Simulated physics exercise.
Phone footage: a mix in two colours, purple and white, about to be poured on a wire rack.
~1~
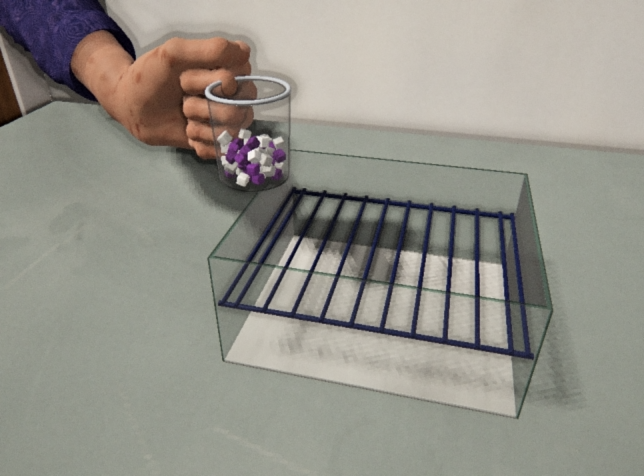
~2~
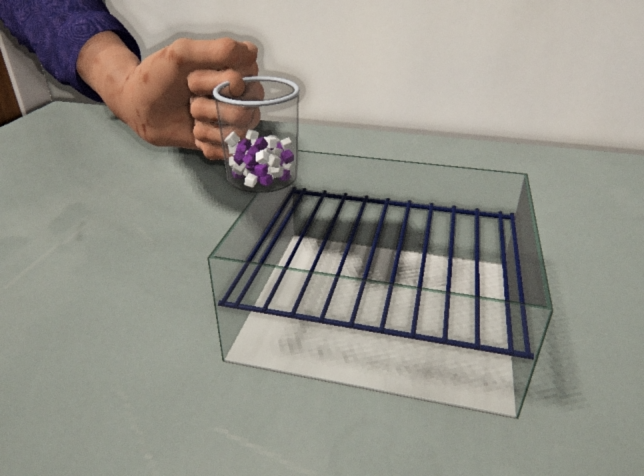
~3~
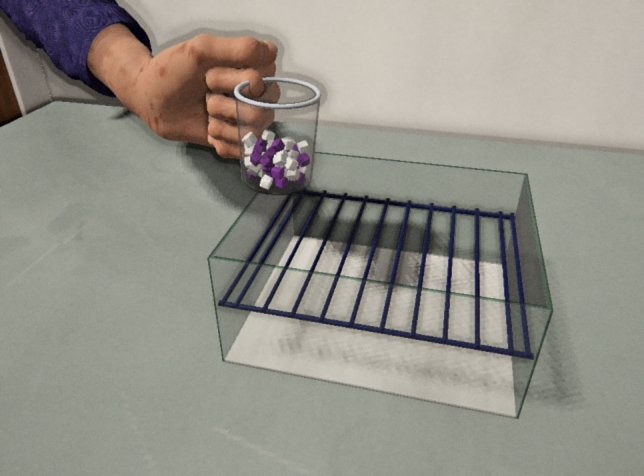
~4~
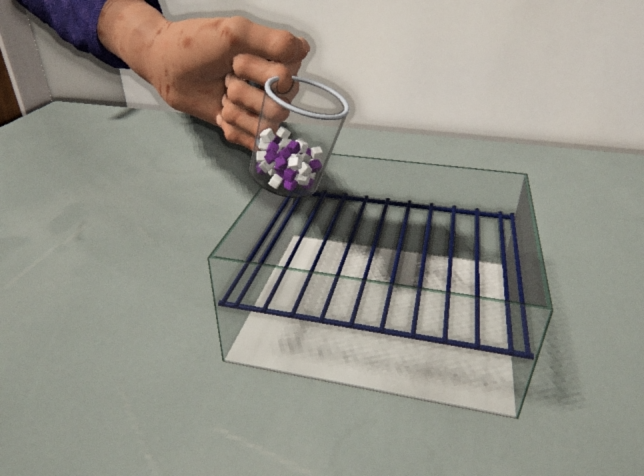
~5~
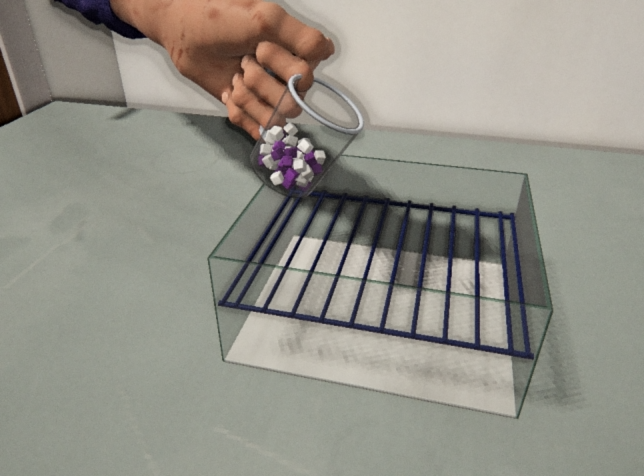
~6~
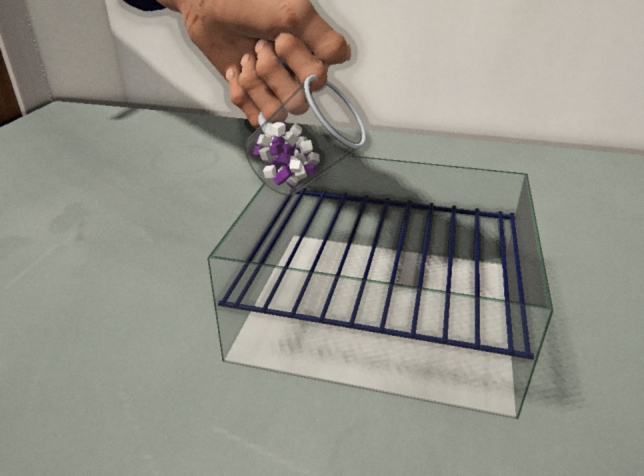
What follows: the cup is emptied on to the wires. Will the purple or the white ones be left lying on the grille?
Once poured, the purple ones fall out below and the white ones fall out below.
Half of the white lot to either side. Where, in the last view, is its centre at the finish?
Once things stop moving, it sits roughly at (375, 309).
Then, 0.25 s on from there, purple ones, the whole lot in the cup; white ones, the whole lot in the cup.
Then, 0.56 s on from there, purple ones, the whole lot in the cup; white ones, the whole lot in the cup.
Then, 0.90 s on from there, purple ones, the bulk in the cup, a little on or over the wires, a little under the rack; white ones, the bulk in the cup, a little on or over the wires, a little under the rack.
In the end, purple ones, the whole lot under the rack; white ones, the whole lot under the rack.
